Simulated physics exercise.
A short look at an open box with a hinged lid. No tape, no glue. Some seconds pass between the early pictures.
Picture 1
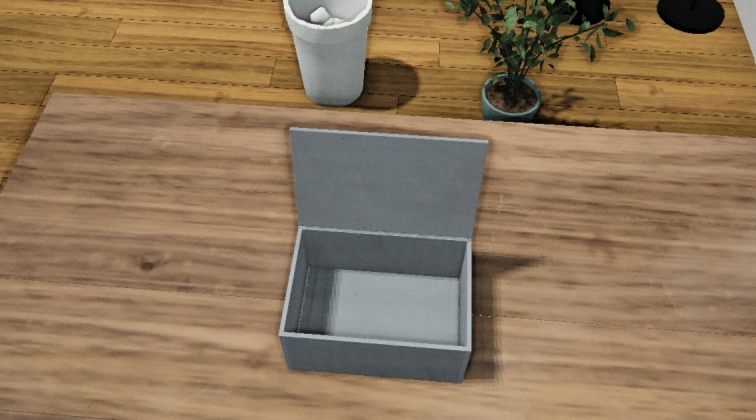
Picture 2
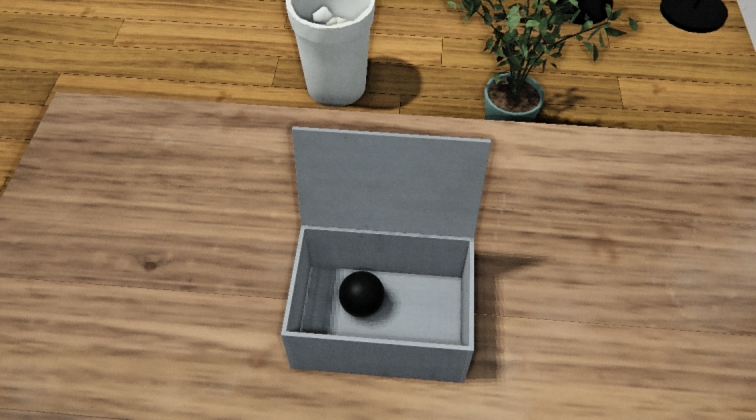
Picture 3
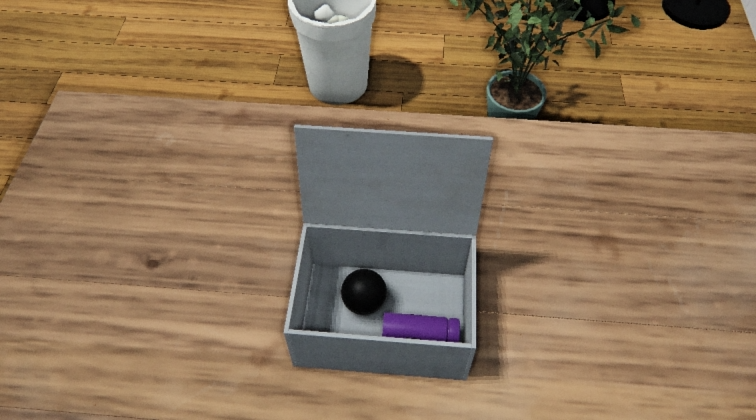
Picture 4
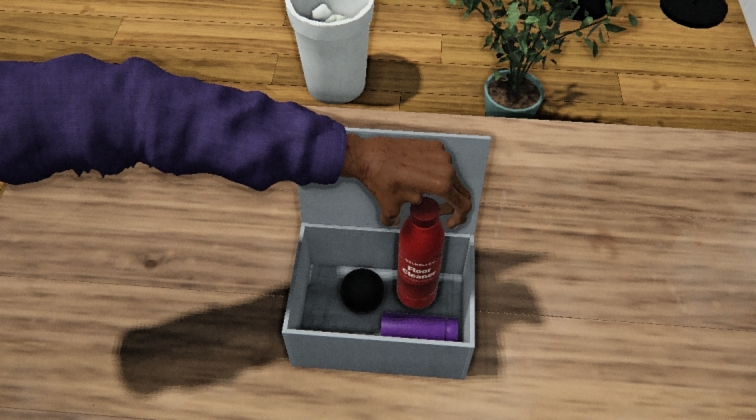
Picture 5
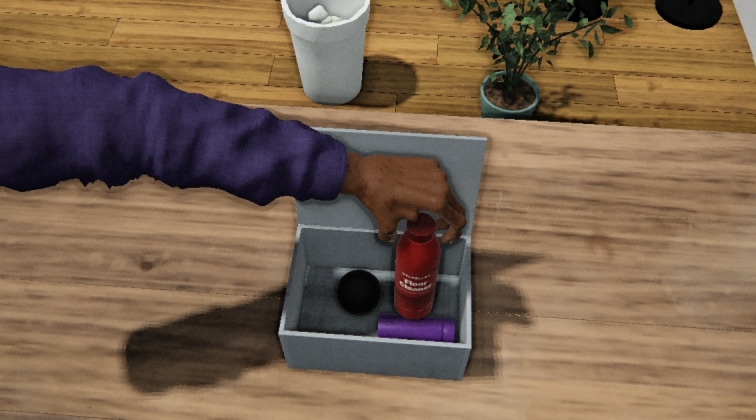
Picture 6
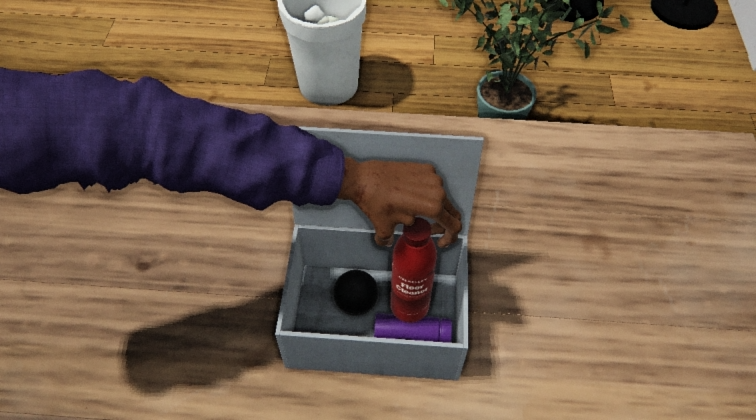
Hand in a purple sleeve lowering a red bottle into an open grey box already holding a black ball and purple cylinder.
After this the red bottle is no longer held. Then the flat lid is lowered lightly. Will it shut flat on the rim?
The lid will not close.
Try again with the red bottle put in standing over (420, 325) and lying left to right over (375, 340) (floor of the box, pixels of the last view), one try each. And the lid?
In the first case it stays ajar; in the second case it sits on the rim.
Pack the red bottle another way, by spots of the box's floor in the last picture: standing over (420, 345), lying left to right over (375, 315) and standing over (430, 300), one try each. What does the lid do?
First, it is held up; second, it closes; third, it is held up.
Then, 0.30 s later than the last frame, red bottle tilted by 39° near (413, 267); purple shaker moved a little.
Then, 2.10 s later than the last frame, lid 88° above the rim; red bottle tilted by 34° near (413, 272); purple shaker moved about its own width.
Then, 3.50 s later than the last frame, lid 77° above the rim; red bottle tilted by 27° near (413, 277); purple shaker moved about its own width.
Then, 5.00 s later than the last frame, lid 65° above the rim; red bottle tilted by 17° near (412, 284); purple shaker moved about its own width.
When it is over, lid 57° above the rim; left askew, red bottle; the other 2 as before. End places, in pixels of the last picture, red bottle near (412, 292).
